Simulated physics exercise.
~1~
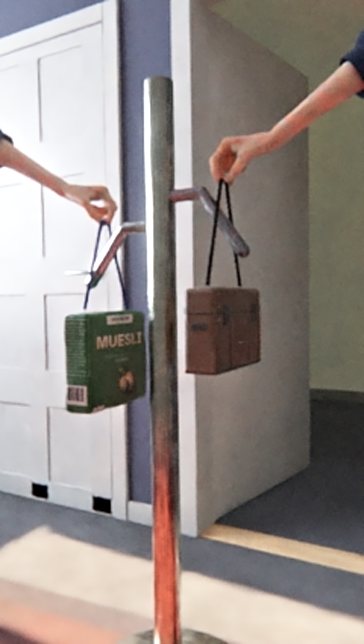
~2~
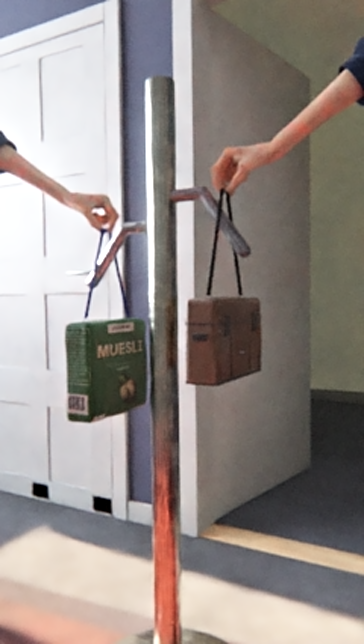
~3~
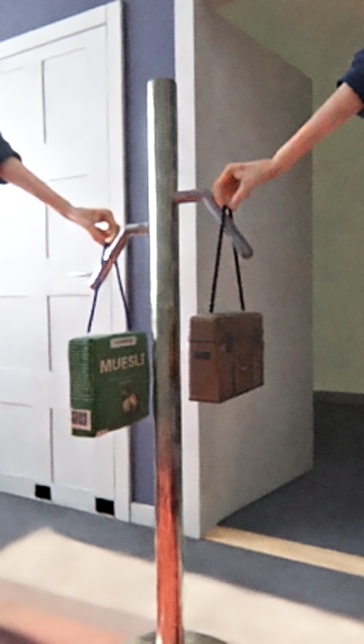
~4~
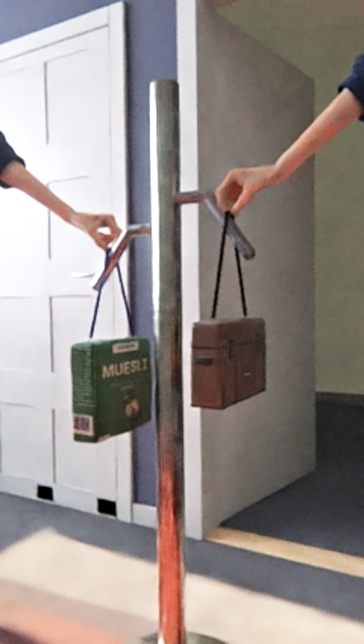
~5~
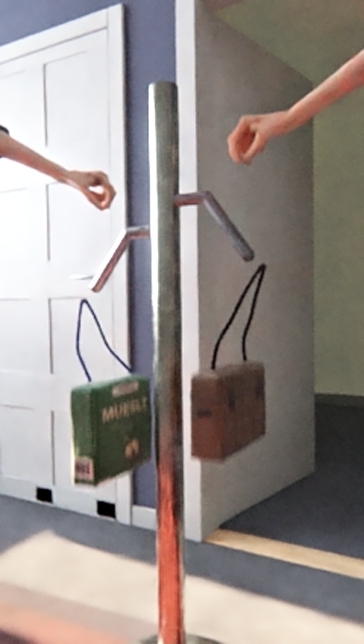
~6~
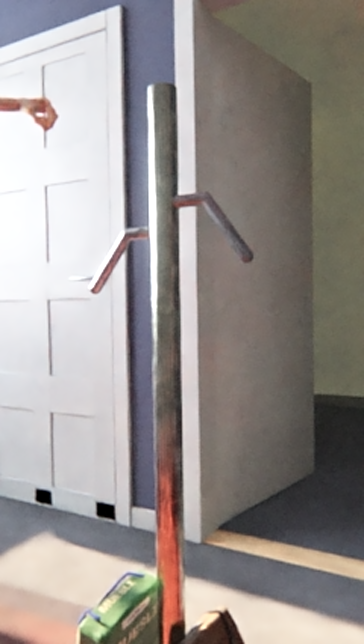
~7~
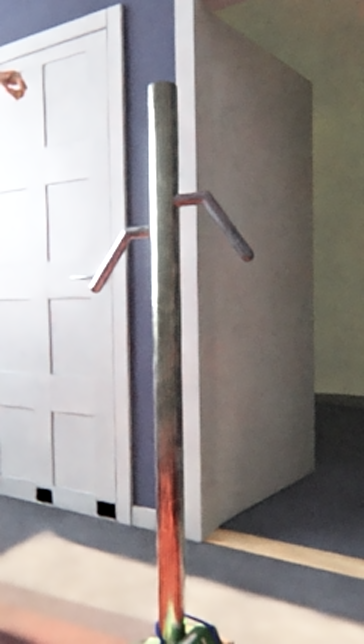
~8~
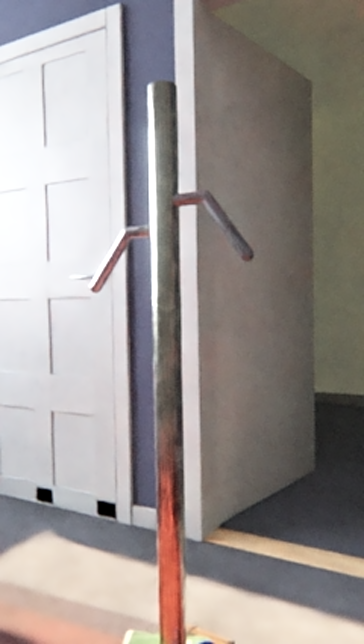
In a room with a white door, two hands release a bag and case, which fall.
